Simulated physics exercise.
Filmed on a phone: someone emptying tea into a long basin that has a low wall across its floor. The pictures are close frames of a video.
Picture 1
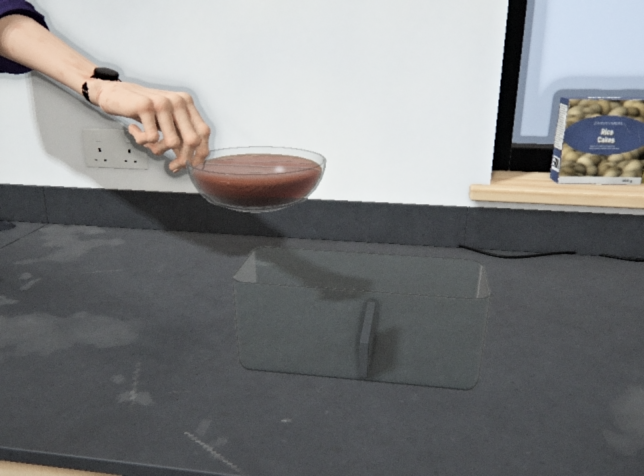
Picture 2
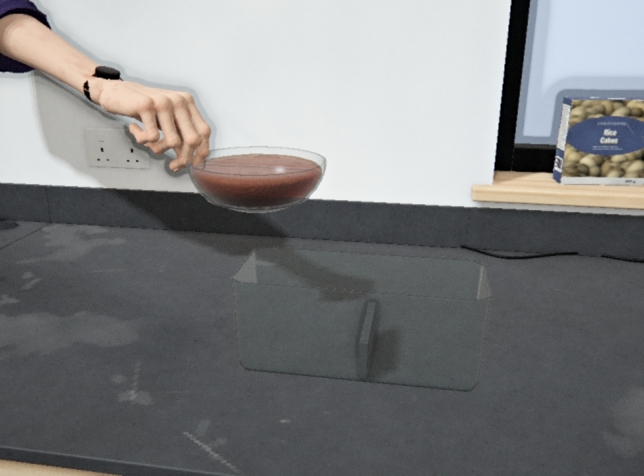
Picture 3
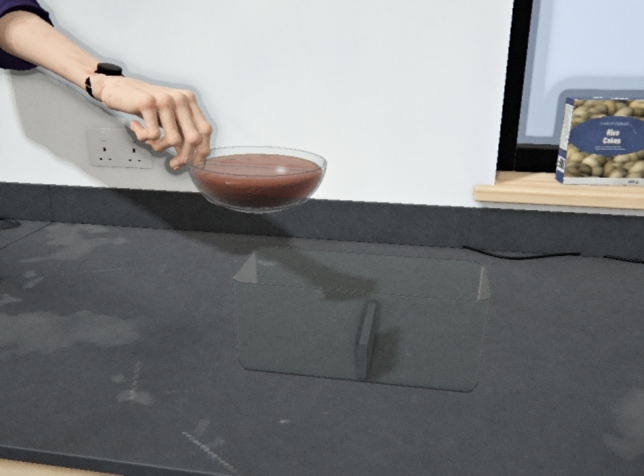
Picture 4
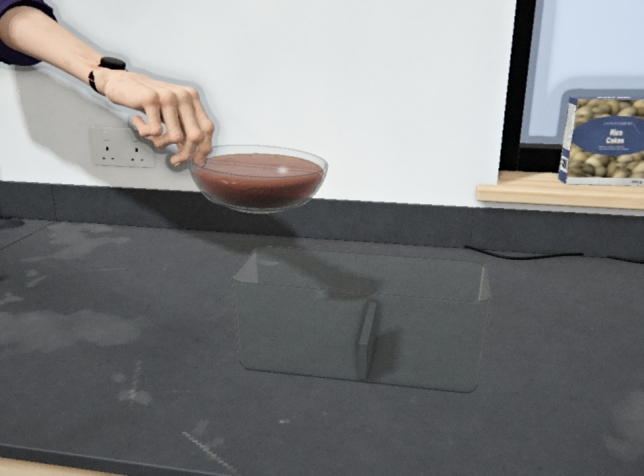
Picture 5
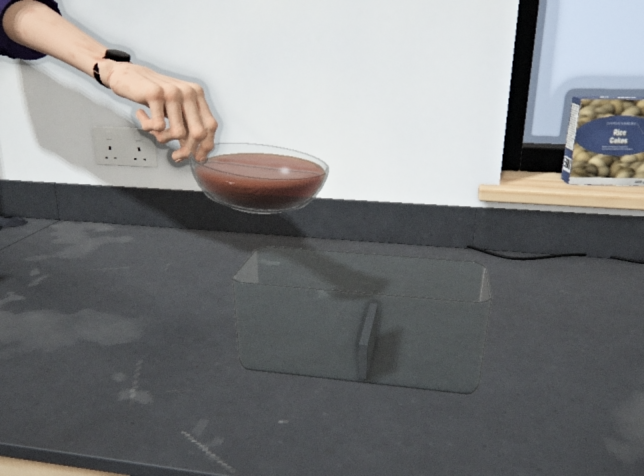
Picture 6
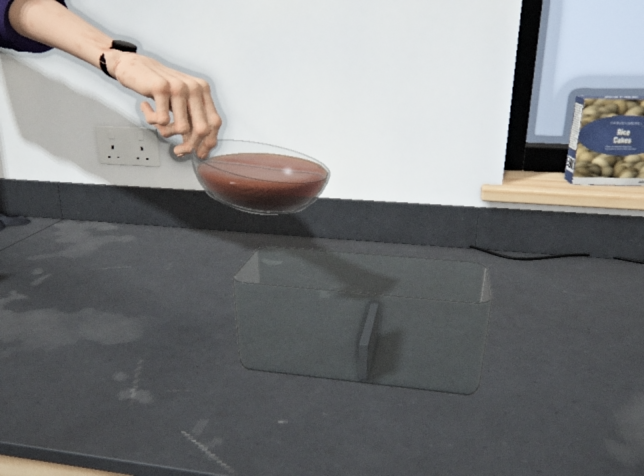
A hand holds a glass bowl of reddish-brown liquid above a clear basin, slowly tilting it right.
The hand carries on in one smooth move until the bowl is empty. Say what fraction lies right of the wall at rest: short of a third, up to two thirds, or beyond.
The share right of the wall is from a third to two thirds.
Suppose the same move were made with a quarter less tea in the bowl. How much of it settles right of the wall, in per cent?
It comes to 35 per cent or so.
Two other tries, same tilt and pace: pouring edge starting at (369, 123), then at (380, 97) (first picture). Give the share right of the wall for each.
About 80 and 80 per cent.
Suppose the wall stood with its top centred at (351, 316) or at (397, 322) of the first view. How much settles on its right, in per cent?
Roughly 65 per cent, and 5 per cent.
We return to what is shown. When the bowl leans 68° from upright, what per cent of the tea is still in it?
It comes to 20 per cent or so.
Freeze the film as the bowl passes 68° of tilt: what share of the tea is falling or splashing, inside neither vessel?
About 35 per cent.
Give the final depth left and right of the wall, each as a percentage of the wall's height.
Left about 40, right about 40.
A moment on, the bowl is tipped part way and 21 per cent is still to pour, 12 is left of the wall and 30 right of it.
Next, the bowl is tipped right over and 0 per cent is still to pour, 47 is left of the wall and 46 right of it.
Then the bowl is tipped right over and 0 per cent is still to pour, 48 is left of the wall and 46 right of it.
Later the bowl is tipped right over and 0 per cent is still to pour, 48 is left of the wall and 46 right of it.
Finally, 48 per cent lies left of the wall, 46 right of it and 7 outside.
